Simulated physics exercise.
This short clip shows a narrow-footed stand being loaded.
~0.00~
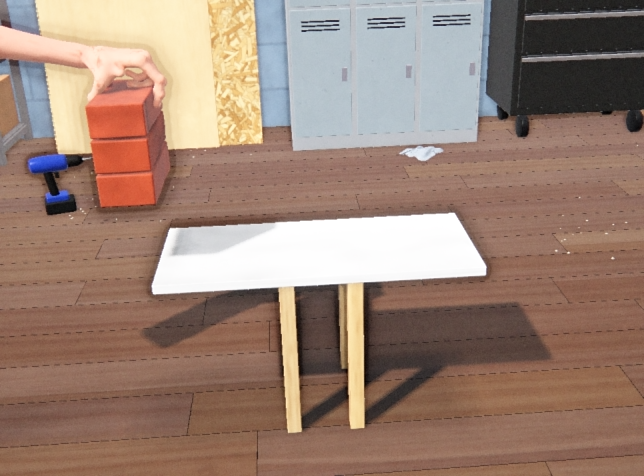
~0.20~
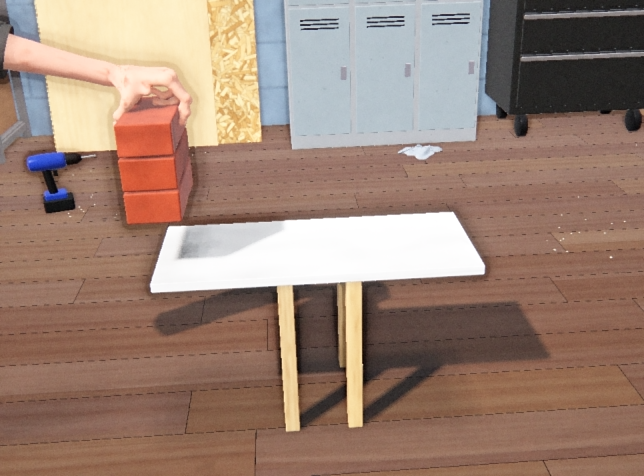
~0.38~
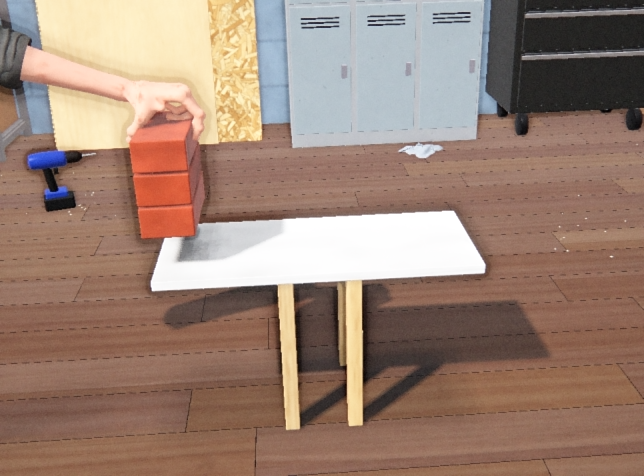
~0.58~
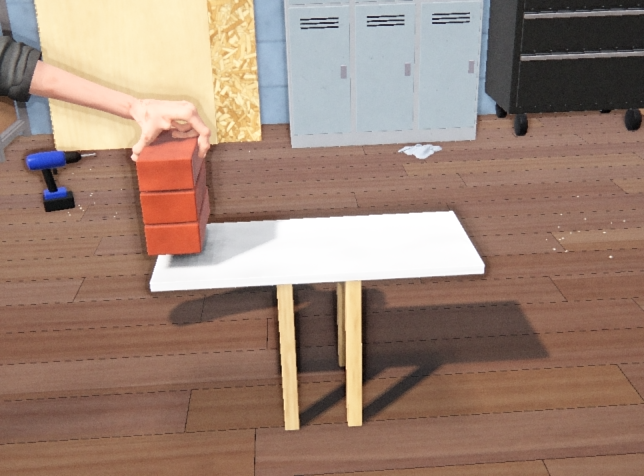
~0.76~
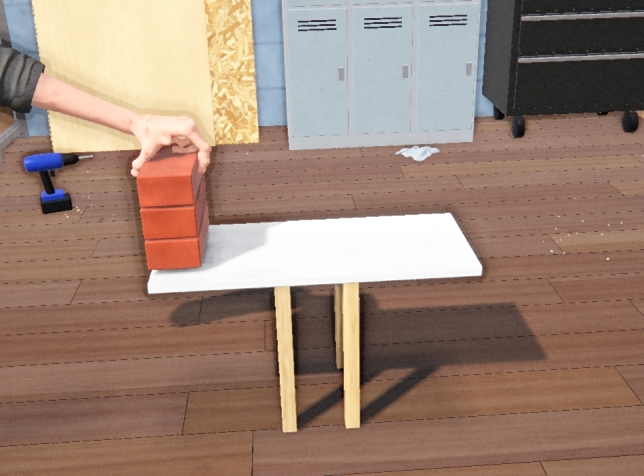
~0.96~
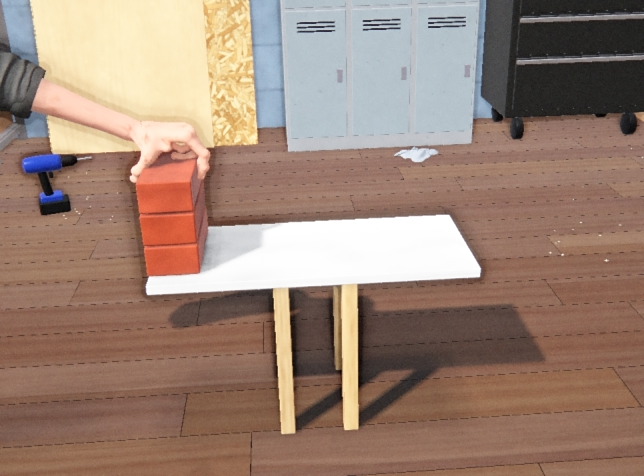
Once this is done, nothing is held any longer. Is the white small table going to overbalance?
Outcome: The white small table goes over.
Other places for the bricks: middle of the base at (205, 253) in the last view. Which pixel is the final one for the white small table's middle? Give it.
(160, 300).
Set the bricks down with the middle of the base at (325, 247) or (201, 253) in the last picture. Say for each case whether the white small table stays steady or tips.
Okay, so first it stays standing and then it tips over.
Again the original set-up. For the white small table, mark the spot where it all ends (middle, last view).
Its middle finishes close to (154, 300) in the last view.
By 1.44 s, white small table tilted by 26° near (230, 256).
By 1.60 s, white small table tilted by 57° near (151, 301).
When it is over (3.5 s), the white small table overbalances, near (154, 300).
